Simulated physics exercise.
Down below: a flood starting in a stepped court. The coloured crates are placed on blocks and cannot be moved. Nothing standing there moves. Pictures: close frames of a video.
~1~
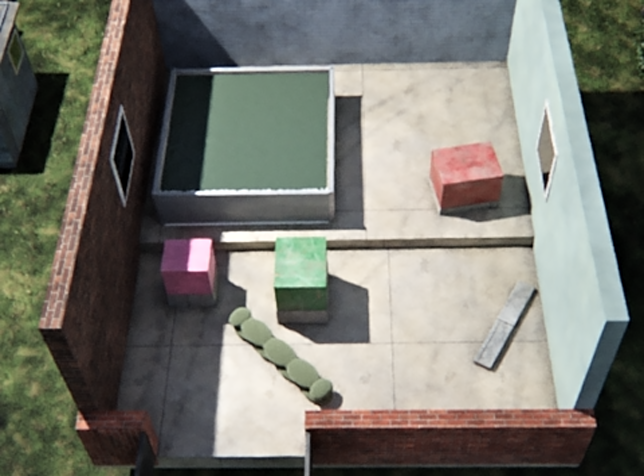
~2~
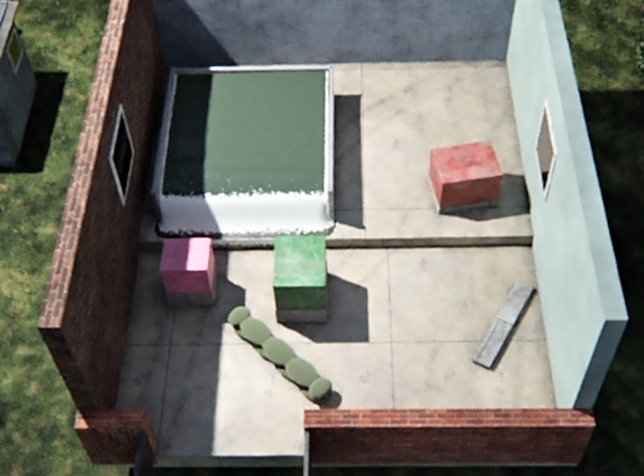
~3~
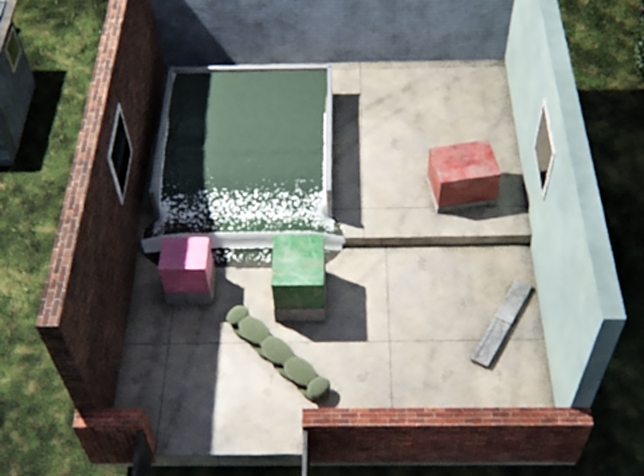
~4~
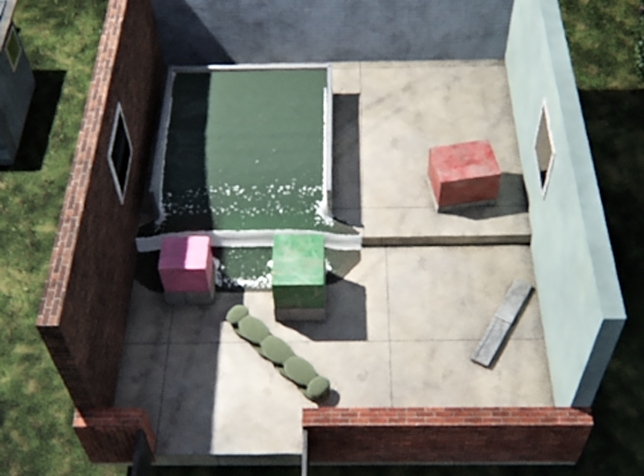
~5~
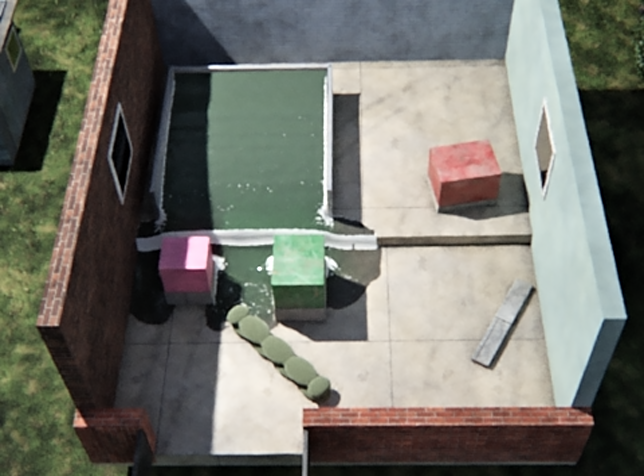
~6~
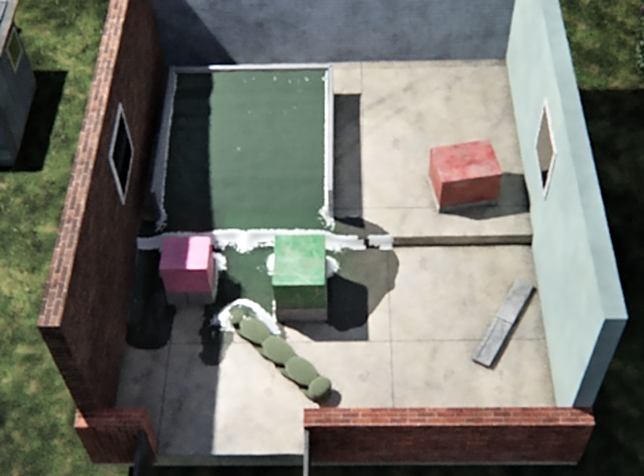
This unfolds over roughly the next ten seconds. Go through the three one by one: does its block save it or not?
The pink crate is not saved. The green crate is not saved. The red crate is saved by its block.
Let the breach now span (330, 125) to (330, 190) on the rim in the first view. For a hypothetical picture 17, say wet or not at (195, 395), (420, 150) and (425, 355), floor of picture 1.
In the order given, the spots are not soaked, swamped and swamped.
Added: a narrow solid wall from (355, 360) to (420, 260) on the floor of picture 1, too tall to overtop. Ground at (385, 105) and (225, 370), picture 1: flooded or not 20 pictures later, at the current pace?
As listed: Not flooded, covered.
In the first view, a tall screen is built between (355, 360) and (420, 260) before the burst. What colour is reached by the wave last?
My answer: The red one.
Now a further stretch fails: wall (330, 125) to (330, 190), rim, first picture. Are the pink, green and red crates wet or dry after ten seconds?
My take: Pink crate stays clear, green crate stays clear, and red crate gets flooded.
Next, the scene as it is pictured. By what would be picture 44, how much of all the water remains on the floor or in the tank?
Near 76 in a hundred.
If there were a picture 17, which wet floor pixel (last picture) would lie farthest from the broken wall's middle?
Somewhere close to (506, 408).
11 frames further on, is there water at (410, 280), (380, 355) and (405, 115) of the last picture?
Going through them one by one, the first is waterlogged, the second waterlogged and the third spared.
A moment on, water covers 35 % of the floor; the pink crate water round its plinth, the green crate water round its plinth, the red crate not reached.
Next, water covers 50 % of the floor; the pink crate water round its plinth, the green crate water round its plinth, the red crate not reached.
Then, water covers 60 % of the floor; the pink crate water round its plinth, the green crate water round its plinth, the red crate not reached.
Later, water covers 60 % of the floor; the pink crate water round its plinth, the green crate water round its plinth, the red crate not reached.
In the end, water covers 60 % of the floor; the pink crate was topped, the green crate was topped, the red crate stayed above the water.
